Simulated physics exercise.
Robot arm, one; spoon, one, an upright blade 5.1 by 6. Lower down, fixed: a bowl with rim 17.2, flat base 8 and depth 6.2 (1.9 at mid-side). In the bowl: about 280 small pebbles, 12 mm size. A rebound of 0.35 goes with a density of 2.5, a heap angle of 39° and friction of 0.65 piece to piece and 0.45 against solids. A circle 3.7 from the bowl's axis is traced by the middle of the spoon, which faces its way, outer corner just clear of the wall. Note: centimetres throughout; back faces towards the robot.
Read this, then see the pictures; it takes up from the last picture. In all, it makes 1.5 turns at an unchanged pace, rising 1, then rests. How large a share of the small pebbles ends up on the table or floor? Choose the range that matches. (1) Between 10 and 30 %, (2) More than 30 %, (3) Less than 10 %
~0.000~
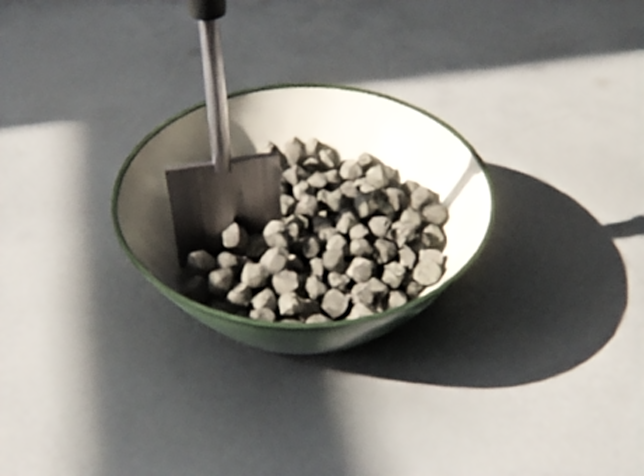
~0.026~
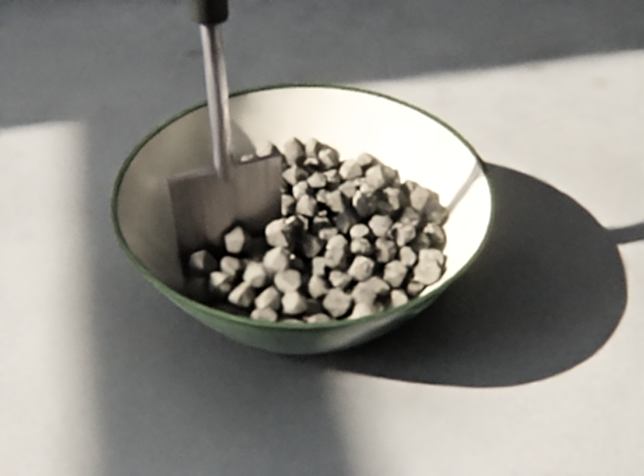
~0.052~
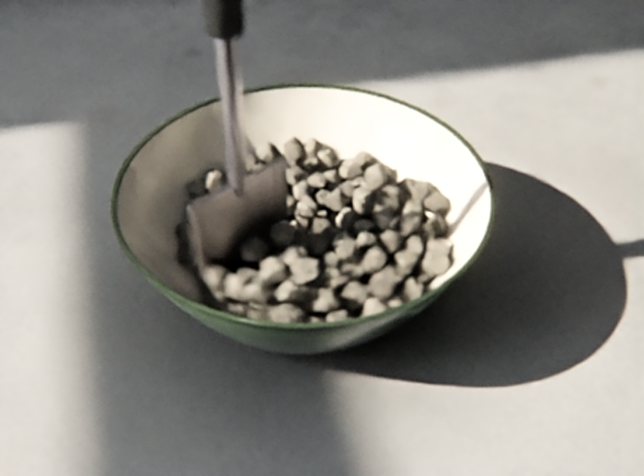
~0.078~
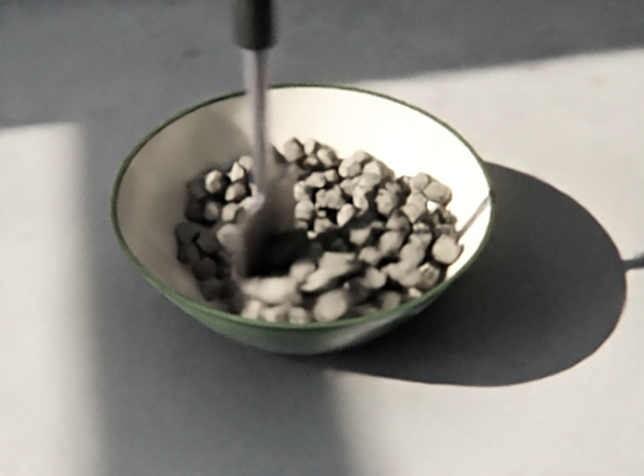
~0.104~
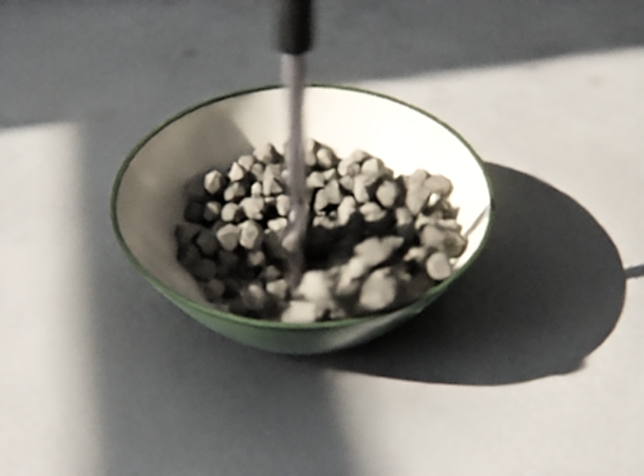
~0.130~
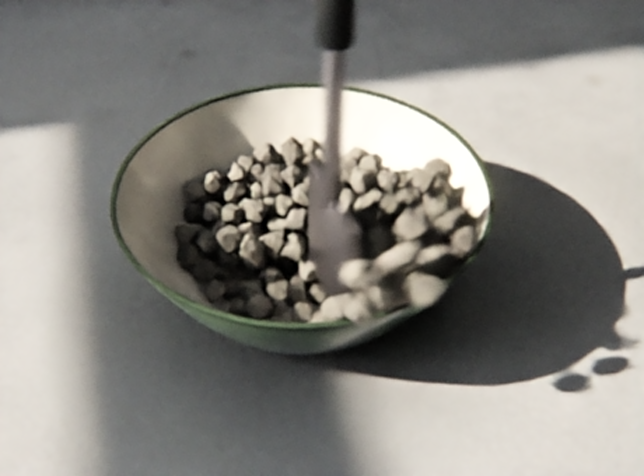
More than 30 % (2).
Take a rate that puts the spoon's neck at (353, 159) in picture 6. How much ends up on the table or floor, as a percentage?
Around 50 in a hundred.
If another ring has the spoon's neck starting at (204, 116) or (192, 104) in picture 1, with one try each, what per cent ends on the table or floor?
Close to 35 per cent for the first and close to 20 per cent for the second.
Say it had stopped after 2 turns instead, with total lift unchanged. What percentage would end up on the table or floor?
45 %.
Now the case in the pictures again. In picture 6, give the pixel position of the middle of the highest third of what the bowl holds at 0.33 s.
Centre estimate: Approx. (237, 126) px.
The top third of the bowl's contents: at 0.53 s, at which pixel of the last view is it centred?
In the final view it lies at about (345, 285).
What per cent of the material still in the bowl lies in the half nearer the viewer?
I'd put it near 35 per cent.
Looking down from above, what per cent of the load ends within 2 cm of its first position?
Roughly 10 percent.
After 0.33 s, 266° round, highest piece 10 above the table; 227 in the bowl, 26 on the table or floor, 32 in flight or on the tool.
After 0.53 s, 77° round, highest piece 9 above the table; 184 in the bowl, 92 on the table or floor, 9 in flight or on the tool.
After 0.82 s, 180° round, highest piece 7 above the table; 164 in the bowl, 121 on the table or floor.
After 1.52 s, 180° round, highest piece 7 above the table; 164 in the bowl, 121 on the table or floor.
In the end, 164 in the bowl, 121 on the table or floor. That is 42 % on the table or floor.
